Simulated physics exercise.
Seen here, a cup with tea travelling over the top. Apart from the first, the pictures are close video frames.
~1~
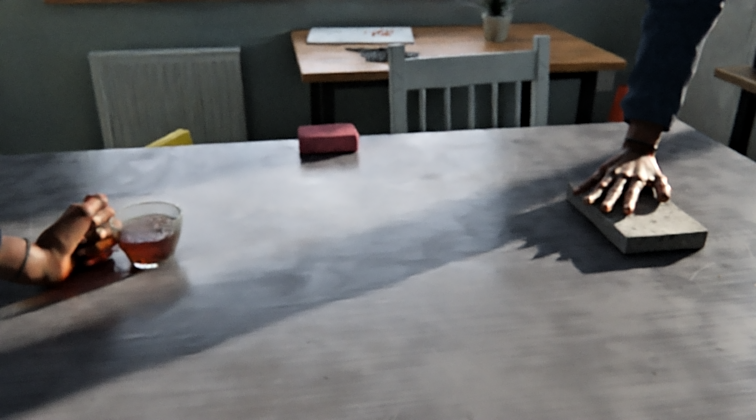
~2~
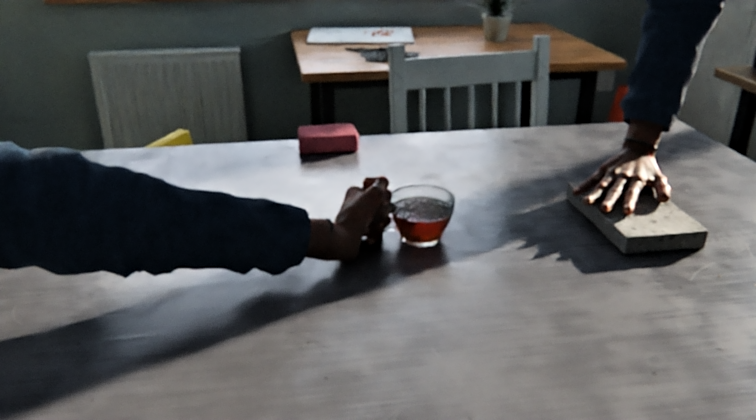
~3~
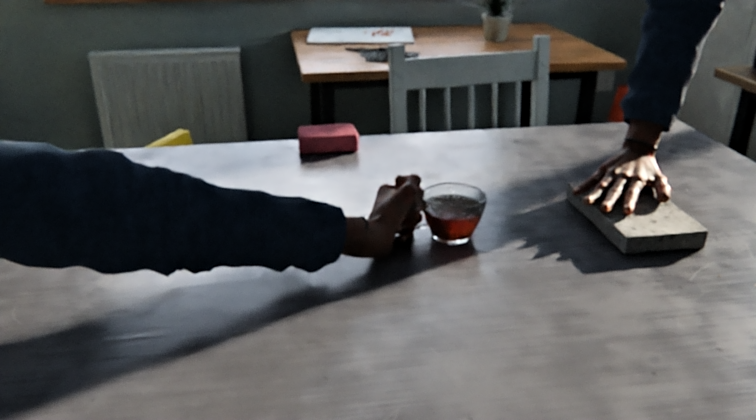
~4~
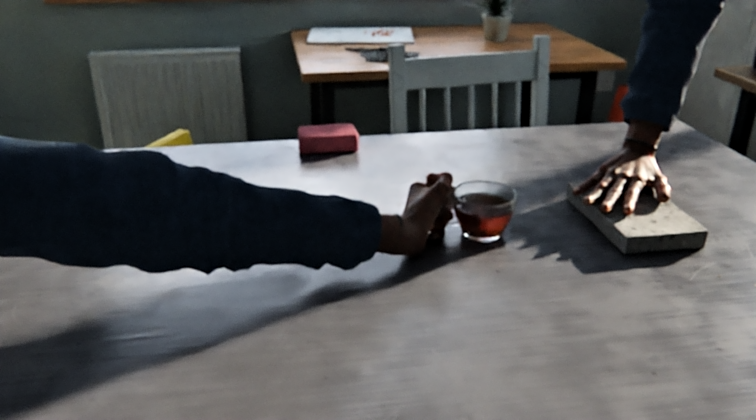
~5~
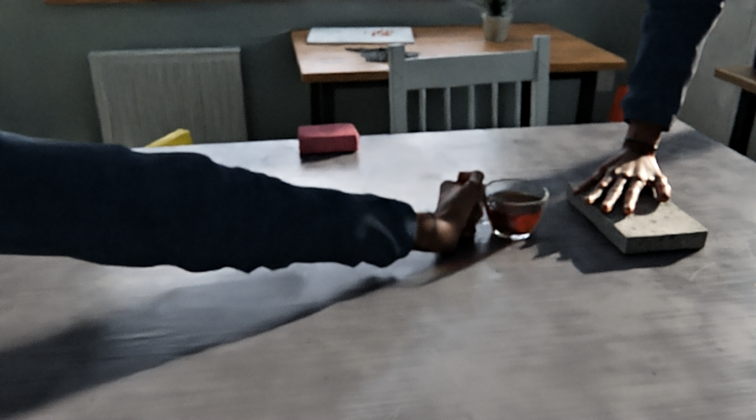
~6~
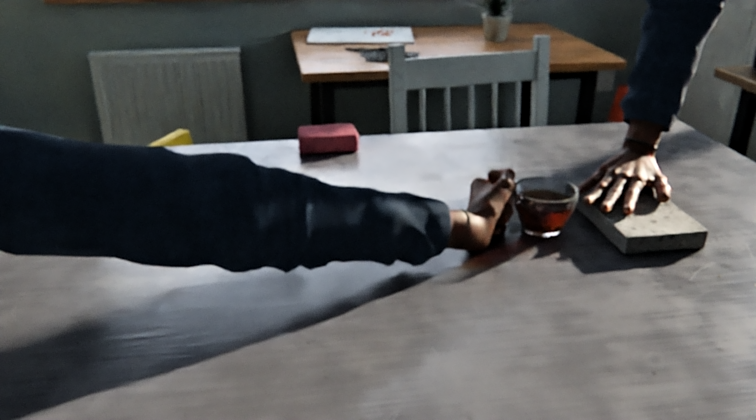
On a grey tabletop in a room with a wooden table and a pale chair behind, one hand holds a glass cup of reddish tea at the left while another rests on a flat block at the right. The hand slides the cup steadily rightward across the surface, bringing it close beside the block.
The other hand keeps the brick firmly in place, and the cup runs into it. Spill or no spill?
Splashes out.
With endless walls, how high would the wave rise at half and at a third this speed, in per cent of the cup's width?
25 %, then 15 %.
Soon after, the cup meets the brick.
Later, the tea surges up the wall; some has gone over its rim.
In the end, the cup stands at the brick; some has gone over its rim.
